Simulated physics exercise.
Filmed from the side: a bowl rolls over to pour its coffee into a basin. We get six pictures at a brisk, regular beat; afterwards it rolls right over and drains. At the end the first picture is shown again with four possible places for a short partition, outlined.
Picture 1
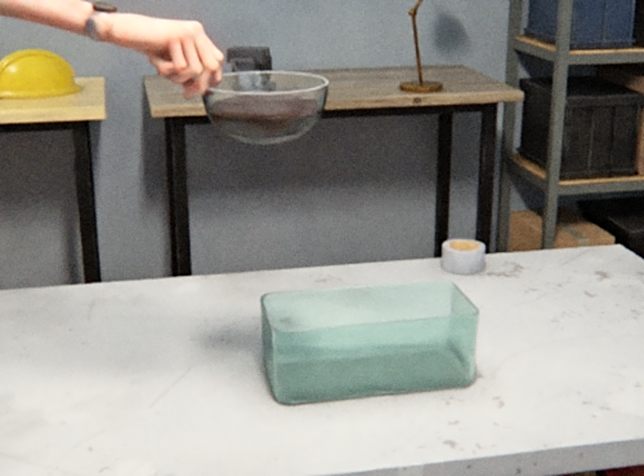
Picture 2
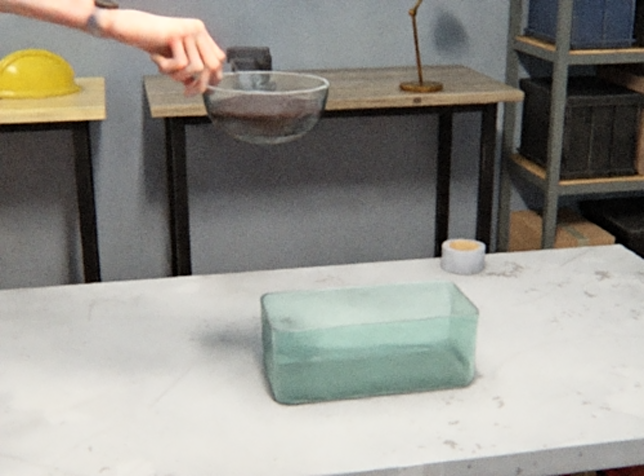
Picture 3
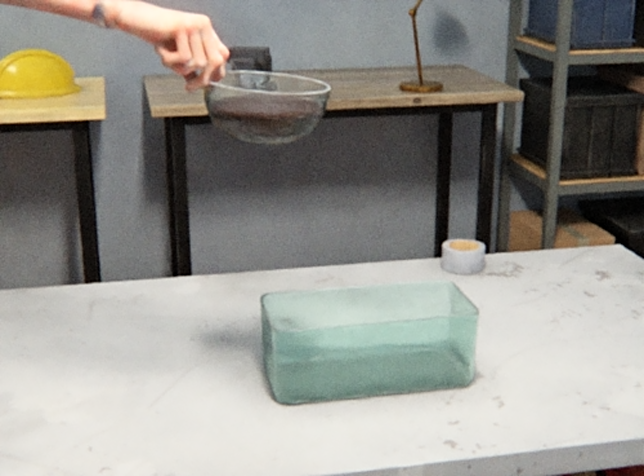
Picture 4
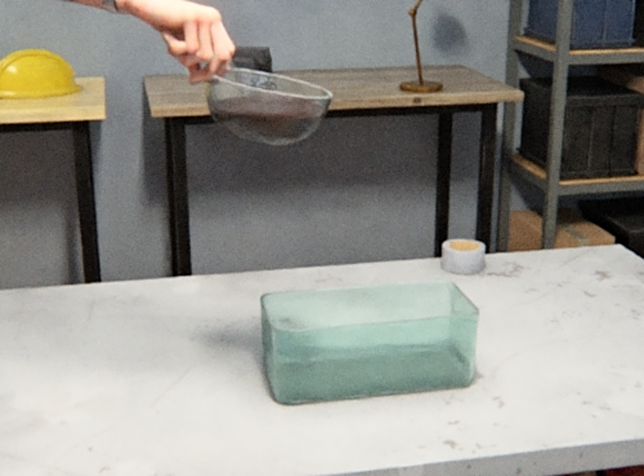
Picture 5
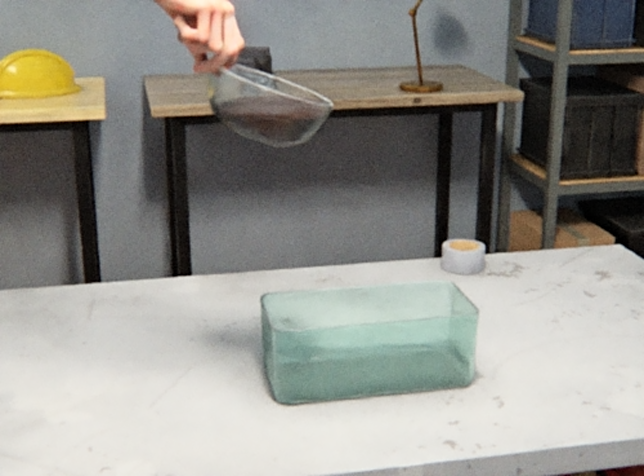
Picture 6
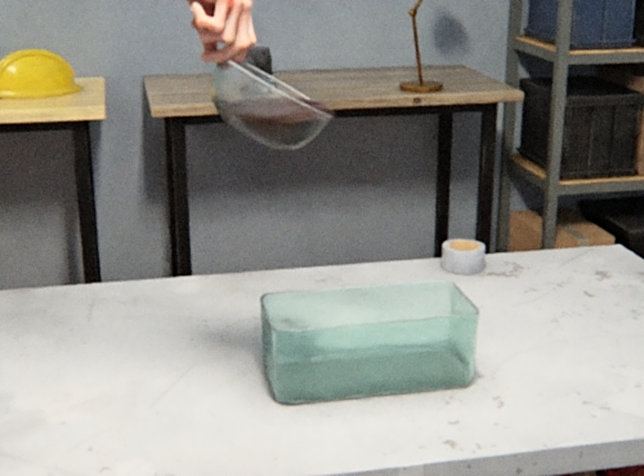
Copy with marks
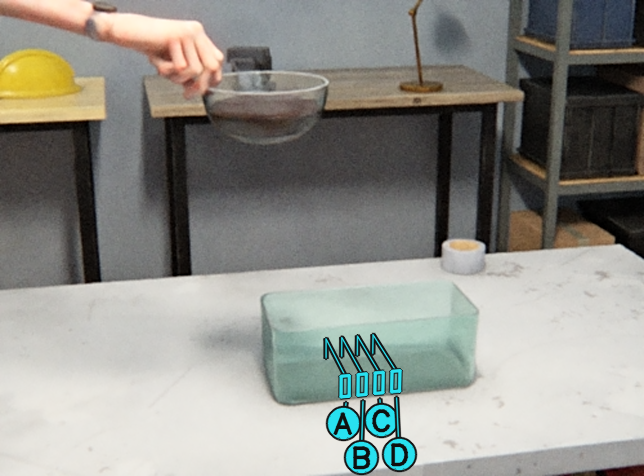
A hand held a clear glass bowl of dark liquid above a greenish glass basin on a pale table, then gradually tilted it to the right until the liquid reached the rim.
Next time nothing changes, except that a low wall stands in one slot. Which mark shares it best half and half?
Take D.
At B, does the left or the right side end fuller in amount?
More ends on the right.
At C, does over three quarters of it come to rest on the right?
No.
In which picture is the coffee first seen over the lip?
In picture 6.
On the marked copy, A at (346, 402); B at (362, 401); C at (379, 399); D at (396, 397).
For position A, about 10 % ends left of the wall and 86 % right of it; 4 % is lost outside.
For position B, about 17 % ends left of the wall and 79 % right of it; 4 % is lost outside.
For position C, about 32 % ends left of the wall and 64 % right of it; 3 % is lost outside.
For position D, about 50 % ends left of the wall and 47 % right of it; 3 % is lost outside.
